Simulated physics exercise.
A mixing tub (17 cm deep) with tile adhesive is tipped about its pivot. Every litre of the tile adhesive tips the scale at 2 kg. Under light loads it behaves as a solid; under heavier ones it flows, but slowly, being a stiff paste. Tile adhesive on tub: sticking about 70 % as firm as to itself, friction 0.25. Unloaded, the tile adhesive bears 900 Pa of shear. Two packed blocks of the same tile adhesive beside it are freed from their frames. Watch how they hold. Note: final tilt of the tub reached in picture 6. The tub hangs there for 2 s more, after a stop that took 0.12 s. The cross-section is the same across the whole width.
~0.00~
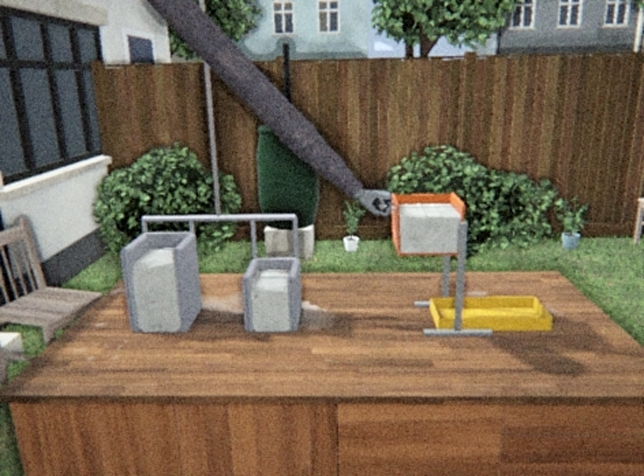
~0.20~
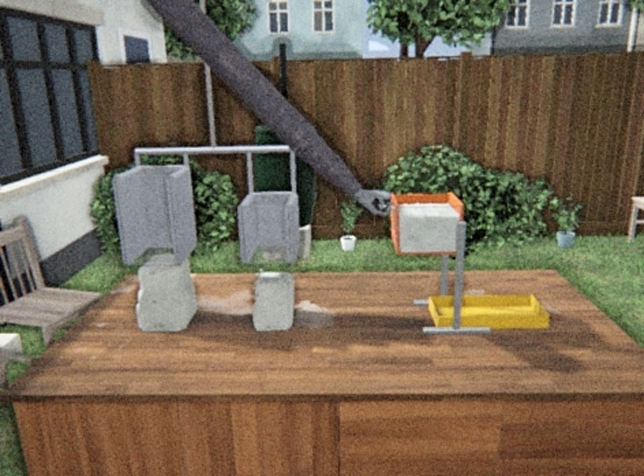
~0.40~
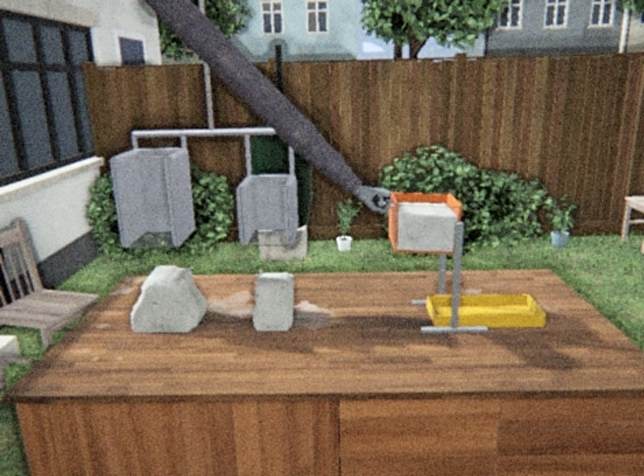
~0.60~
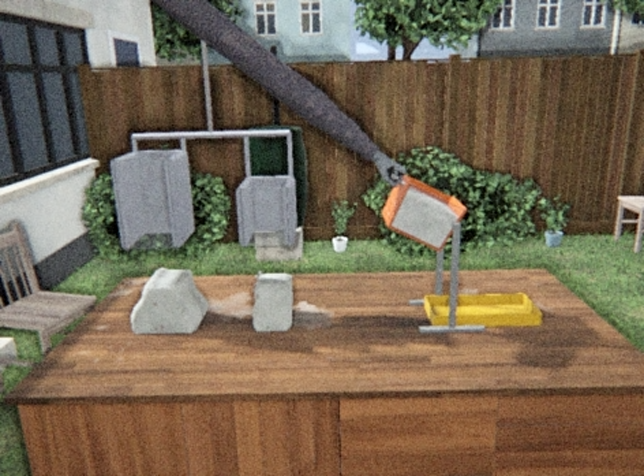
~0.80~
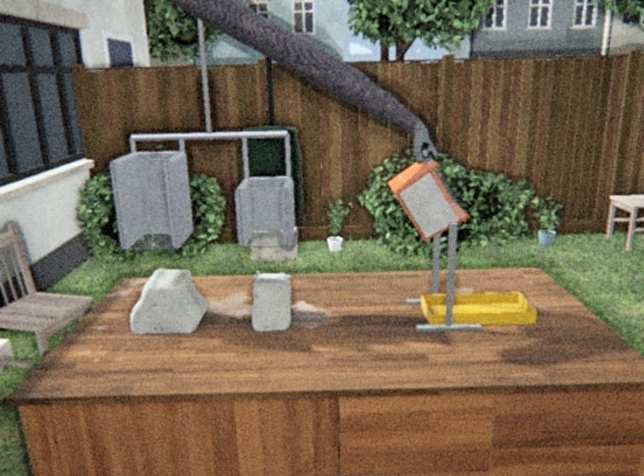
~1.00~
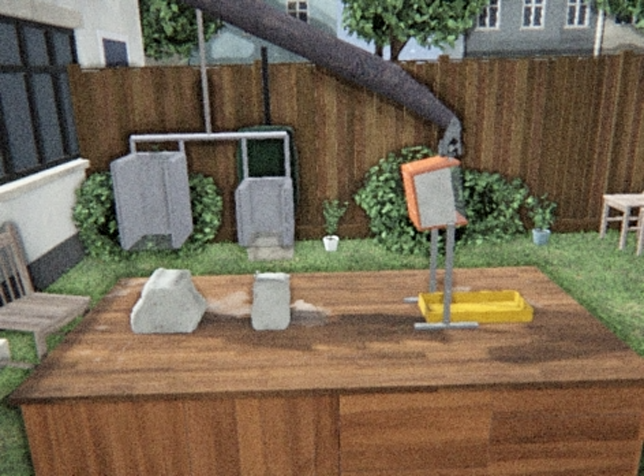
The video shows two grey moulds lifting off pale blocks on a wooden table, the left block slumping into a lower shape, before a dark mechanical arm tilts an orange tub of pale material clockwise above a yellow tray.
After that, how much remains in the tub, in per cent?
Roughly 100 per cent remains in the tub.
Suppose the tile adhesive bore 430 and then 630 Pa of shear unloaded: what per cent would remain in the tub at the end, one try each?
You'd see 65 percent the first time and 70 percent the second.
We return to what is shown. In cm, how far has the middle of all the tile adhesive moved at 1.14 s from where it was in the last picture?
I'd put the distance at about 0 centimetres.
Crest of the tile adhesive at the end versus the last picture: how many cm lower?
About 0 cm.
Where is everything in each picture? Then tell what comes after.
In the first frame, handle-side rim at (400, 207), tilt 0 degrees; highest point of the tile adhesive at (407, 217); test blocks 27 cm, 17 cm high (left to right).
In the second frame, handle-side rim at (399, 207), tilt 0 degrees; highest point of the tile adhesive at (406, 217); test blocks 24 cm, 17 cm high (left to right).
In the third frame, handle-side rim at (399, 204), tilt 3 degrees; highest point of the tile adhesive at (404, 215); test blocks 20 cm, 17 cm high (left to right).
In the fourth frame, handle-side rim at (411, 183), tilt 27 degrees; highest point of the tile adhesive at (410, 195); test blocks 20 cm, 17 cm high (left to right).
In the fifth frame, handle-side rim at (438, 166), tilt 58 degrees; highest point of the tile adhesive at (428, 175); test blocks 20 cm, 17 cm high (left to right).
In the sixth frame, handle-side rim at (460, 165), tilt 80 degrees; highest point of the tile adhesive at (447, 170); test blocks 20 cm, 17 cm high (left to right).
By 1.14 s, the tub is at 80 degrees and holds 100 %.
By 1.31 s, the tub is at 80 degrees and holds 100 %.
By 1.48 s, the tub is at 80 degrees and holds 100 %.
By 1.65 s, the tub is at 80 degrees and holds 100 %.
By 3.00 s, at the end, the tub is at 80 degrees and holds 100 %.
